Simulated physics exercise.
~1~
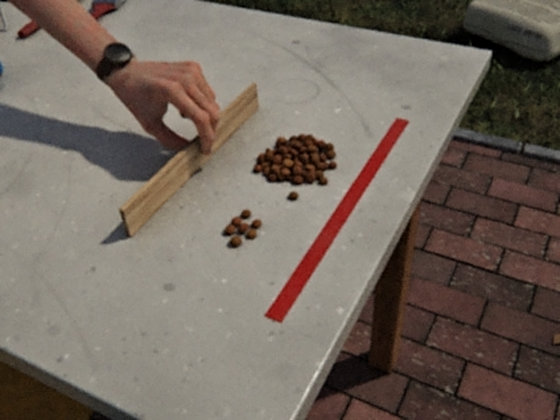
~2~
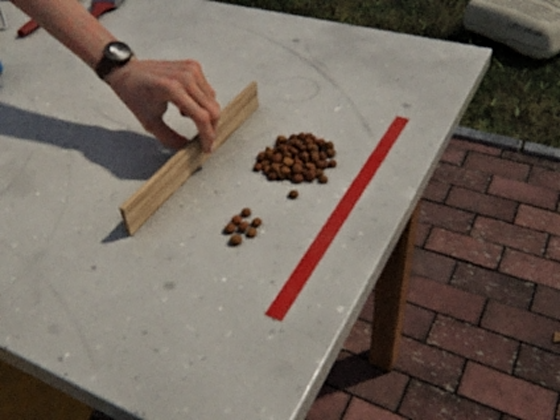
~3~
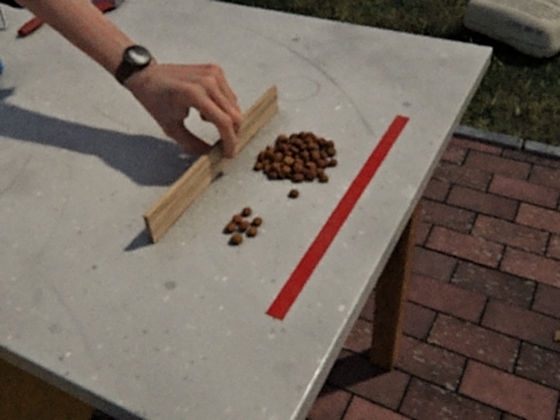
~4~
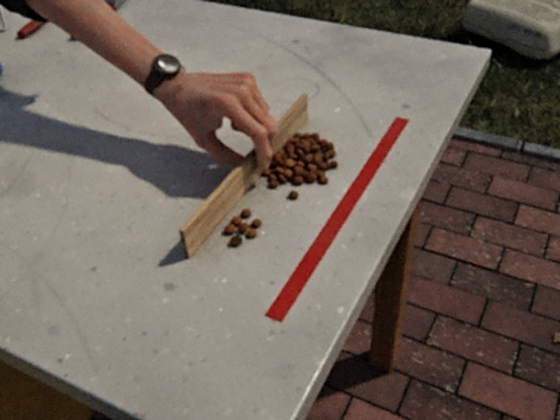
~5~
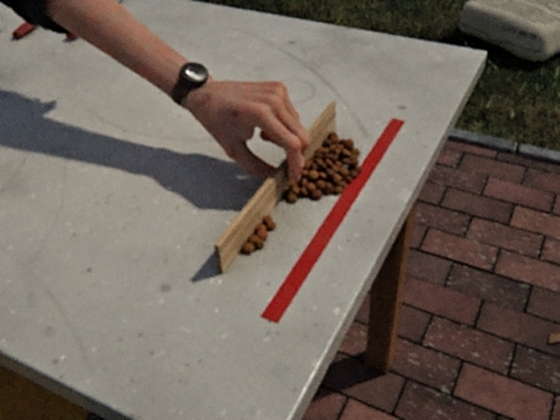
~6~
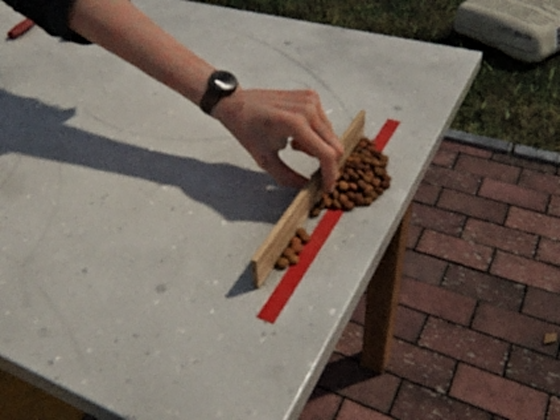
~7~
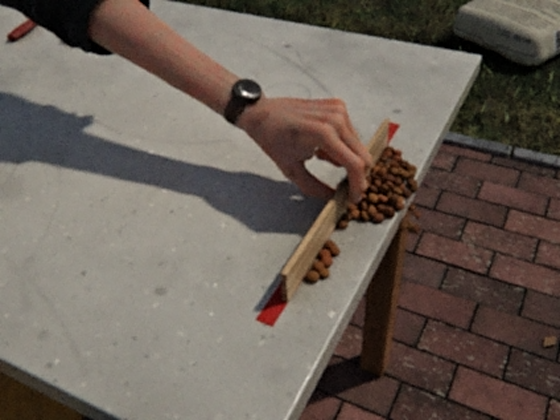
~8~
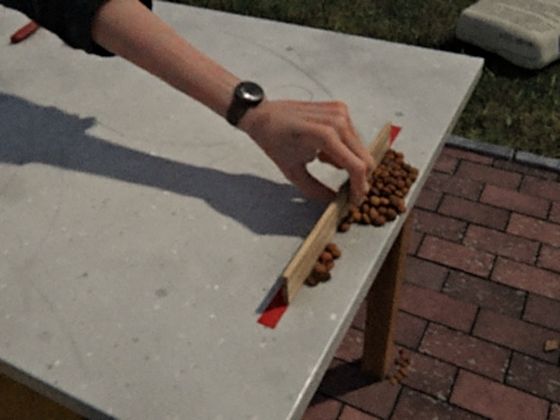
On a pale tabletop outdoors, beside grass and brick paving, a hand wearing a wristwatch holds a strip of wood upright near two heaps of small brown pellets. At first the strip stays still, then the hand slides it to the right toward a line of red tape. It meets the larger far heap, then gathers the small near one, and pushes both across the tape. The strip stops on the tape. The near handful rests on the table against the wood, while a few pellets from the far handful drop over the edge onto the bricks.
